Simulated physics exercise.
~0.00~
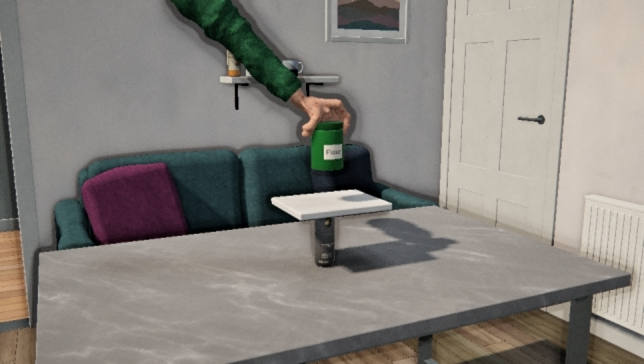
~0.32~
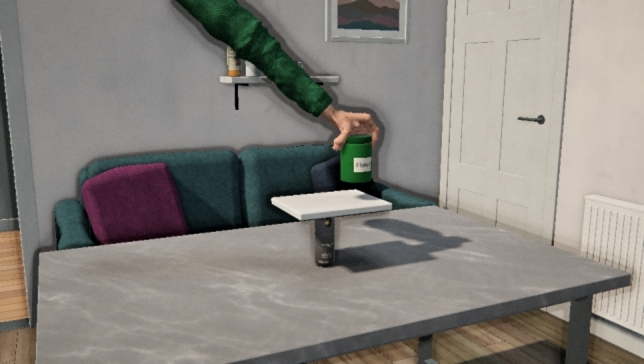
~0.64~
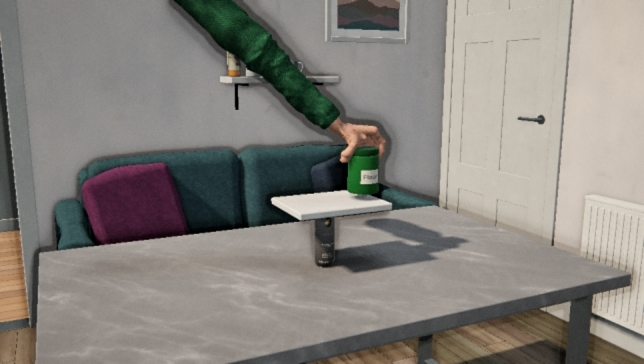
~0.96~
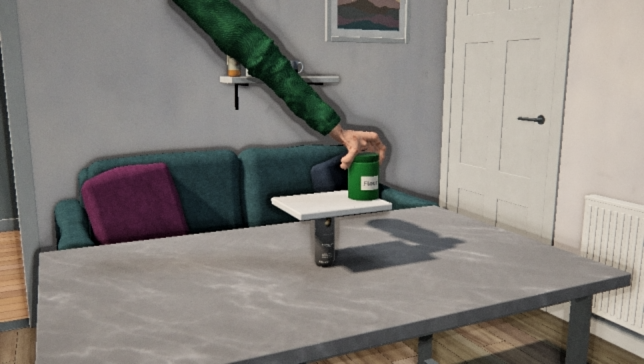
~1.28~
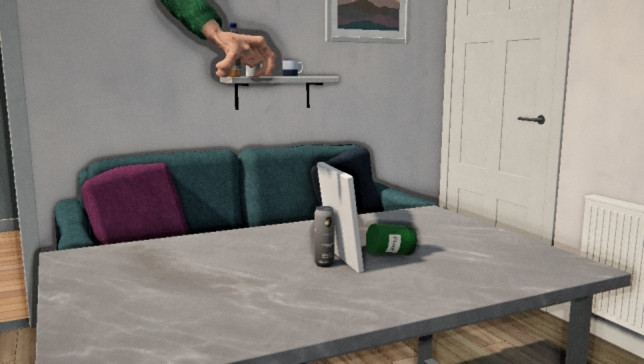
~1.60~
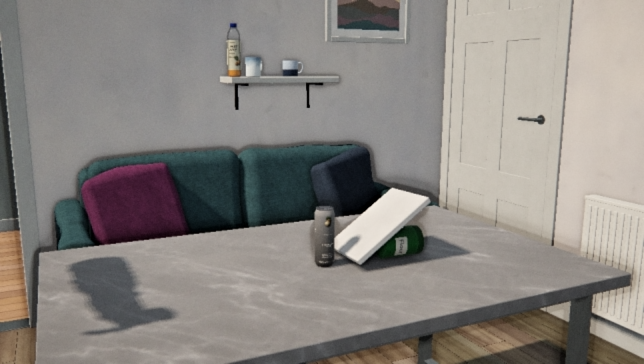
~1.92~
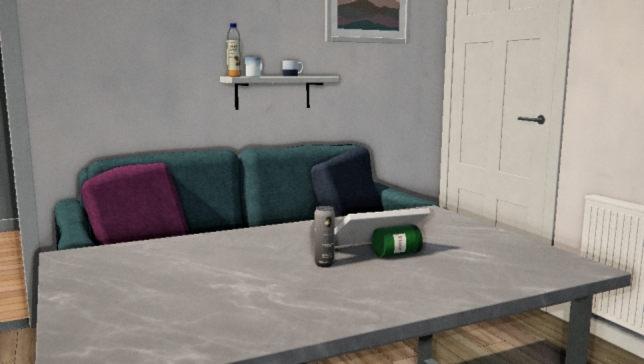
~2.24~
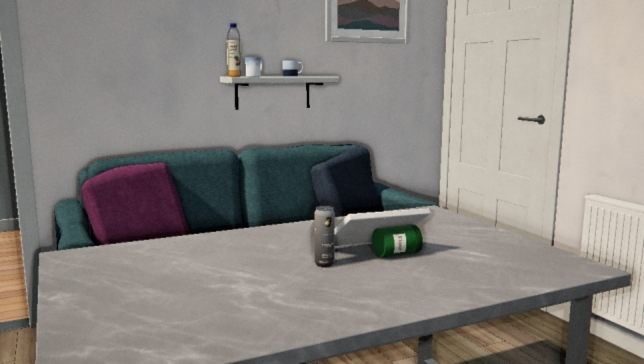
A green jar, released by a hand on a balanced white board, topples with it.
